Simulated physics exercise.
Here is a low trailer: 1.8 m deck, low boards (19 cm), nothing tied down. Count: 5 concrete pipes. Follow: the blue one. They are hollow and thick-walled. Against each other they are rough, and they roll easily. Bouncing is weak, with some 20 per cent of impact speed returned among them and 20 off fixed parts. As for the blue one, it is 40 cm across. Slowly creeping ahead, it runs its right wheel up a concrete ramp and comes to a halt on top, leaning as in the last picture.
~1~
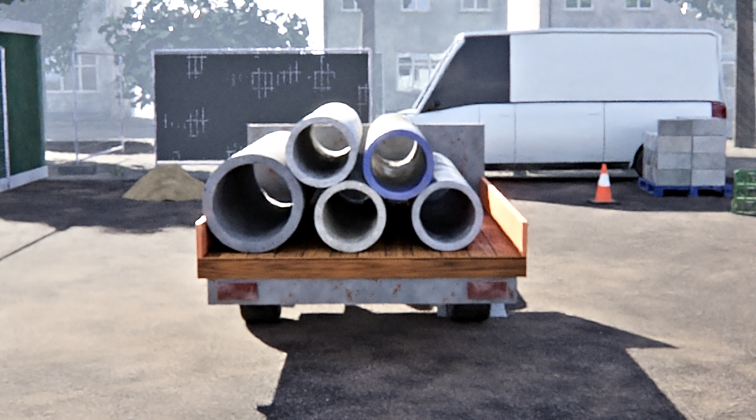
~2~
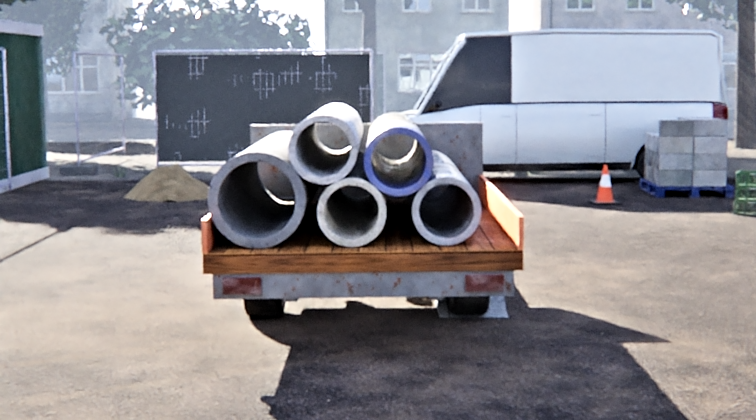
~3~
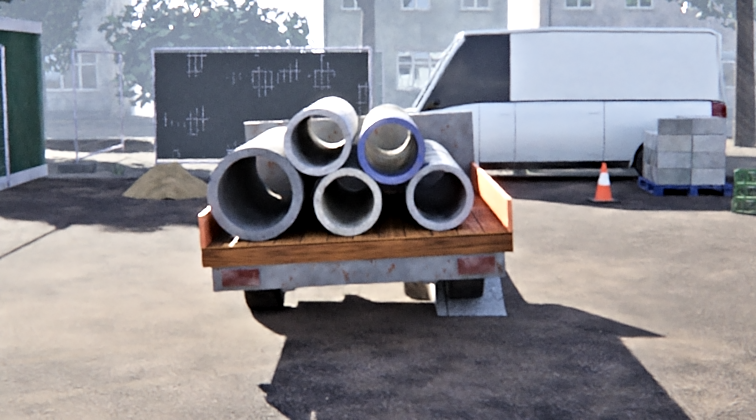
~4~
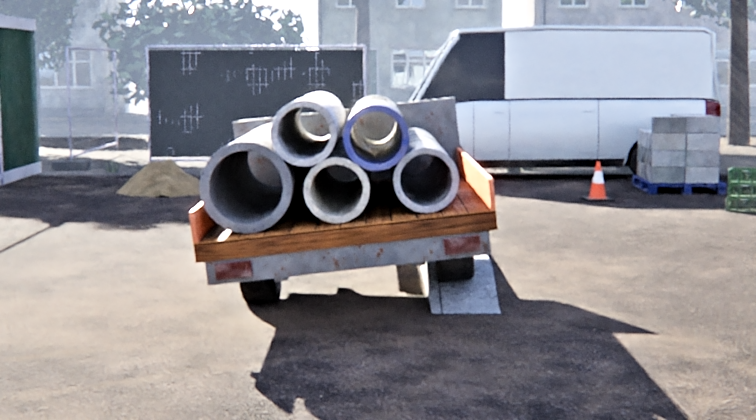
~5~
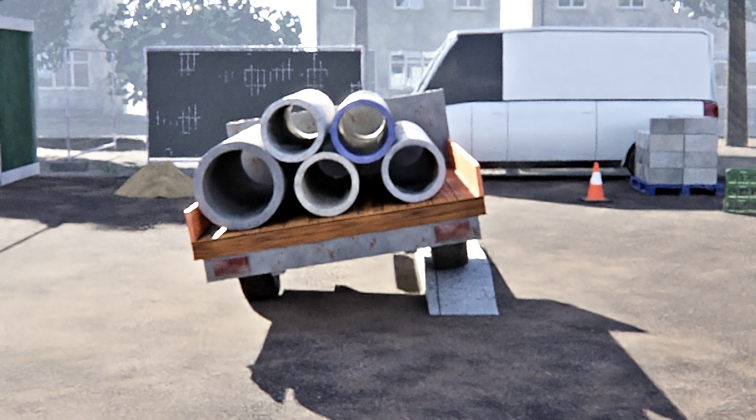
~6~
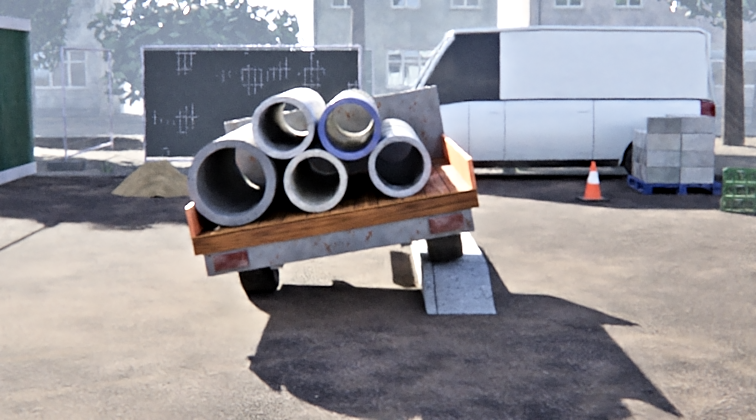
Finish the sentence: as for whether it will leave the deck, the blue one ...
... does not.
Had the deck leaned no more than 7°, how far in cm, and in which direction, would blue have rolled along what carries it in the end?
Roughly 0 cm left.
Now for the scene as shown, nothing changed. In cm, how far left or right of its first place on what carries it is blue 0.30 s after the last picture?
Blue: 5 to the left.
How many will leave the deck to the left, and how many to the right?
0 left, 0 right.
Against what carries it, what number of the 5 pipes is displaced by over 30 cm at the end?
If you add them all up, you get 0.
Then, 0.3 s past the sixth picture, blue is up on others, 75 cm from the right edge; 0 of 5 are off.
Finally (0.7 s after the last picture), blue is up on others, 75 cm from the right edge; 0 of 5 are off.
